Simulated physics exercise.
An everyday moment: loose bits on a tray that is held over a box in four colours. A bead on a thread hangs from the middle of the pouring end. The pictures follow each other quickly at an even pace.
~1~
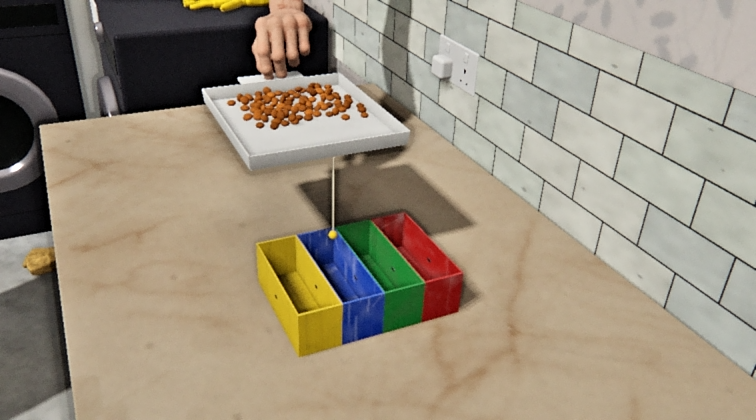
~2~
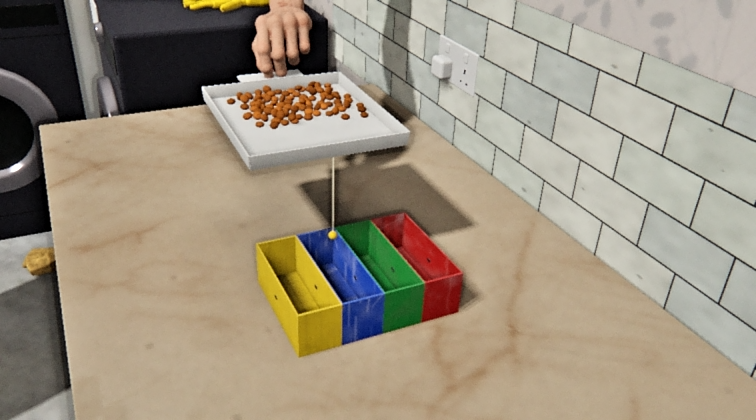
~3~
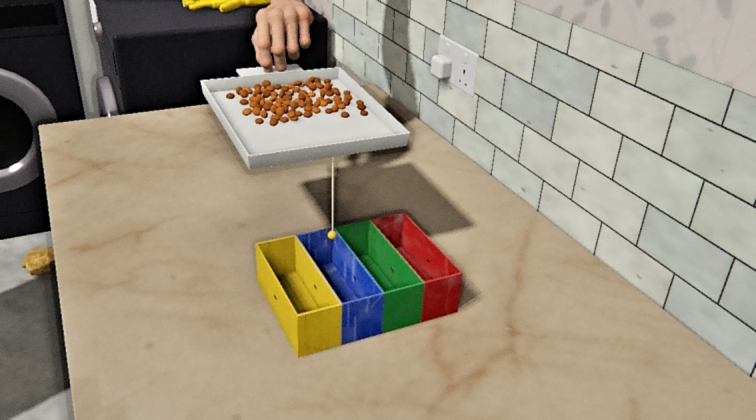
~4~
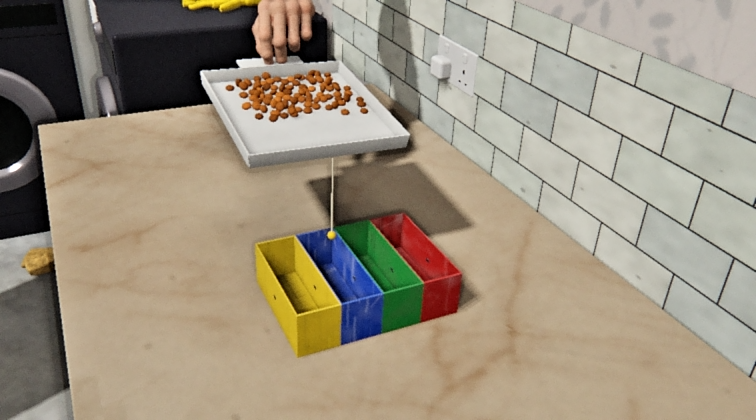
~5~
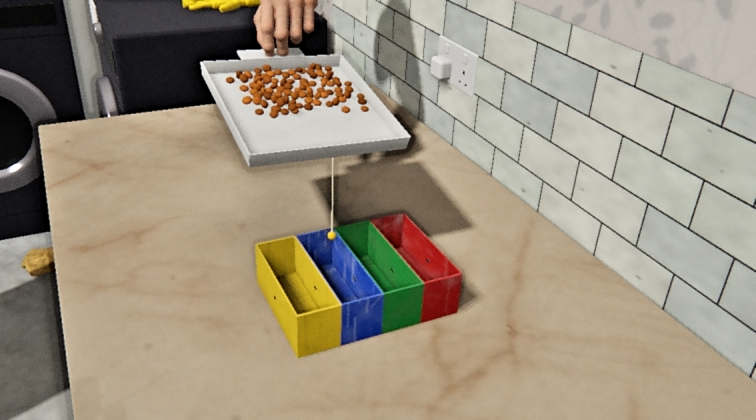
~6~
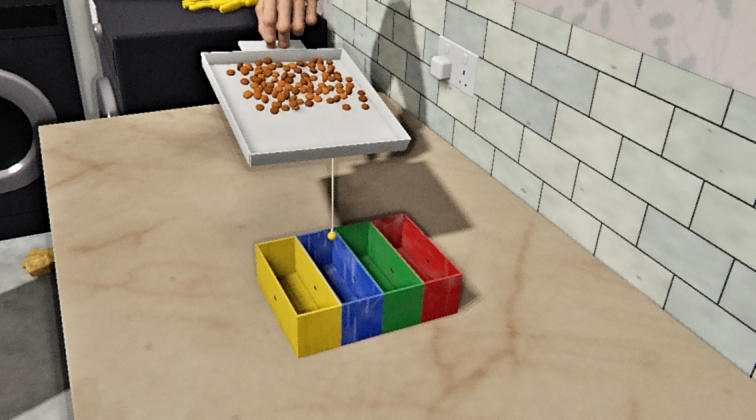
A white tray scattered with small orange-brown bits is held by a hand above a pale, marbled countertop, seen from above at an angle, with grey-green wall tiles at right and dark appliances at left. Below it sits an open box with yellow, blue, green and red compartments, a yellow bead hanging on a thread above. The hand gradually tilts the tray slightly, its near edge lowest at right, while the camera stays still.
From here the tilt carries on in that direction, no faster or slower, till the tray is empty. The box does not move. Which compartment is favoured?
The red one ends fullest.
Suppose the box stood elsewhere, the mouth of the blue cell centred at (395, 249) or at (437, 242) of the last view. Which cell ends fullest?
One: That blue cell. Two: Yellow.
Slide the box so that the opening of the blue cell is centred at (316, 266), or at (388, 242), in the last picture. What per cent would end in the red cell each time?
In turn 60 and 0 in a hundred.
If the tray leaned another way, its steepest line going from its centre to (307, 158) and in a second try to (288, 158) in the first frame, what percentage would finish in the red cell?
First some 0, then 0 per cent.
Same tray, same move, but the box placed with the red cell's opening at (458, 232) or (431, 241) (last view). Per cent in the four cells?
The first gives 100 %, the second 100 %.
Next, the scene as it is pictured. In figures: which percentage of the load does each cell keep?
In per cent, yellow cell 0, blue cell 10, green cell 30 and red cell 60.
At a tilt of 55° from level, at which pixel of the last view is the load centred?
Near (366, 135).
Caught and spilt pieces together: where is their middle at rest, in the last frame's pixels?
Near (401, 285).
Shortly afterwards, tray tipped steeply; all but a few on the tray; only a few falling or outside the box.
Next, tray tipped right over; the bulk on the tray; a little in the red cell; a little in the green cell; only a few in the blue cell; a little falling or outside the box.
Some moments later, tray tipped past a quarter turn; near half in the red cell; near a third in the green cell; a little in the blue cell; only a few in the yellow cell.
In the end, tray tipped past a quarter turn; near half in the red cell; near a third in the green cell; a little in the blue cell; only a few in the yellow cell.
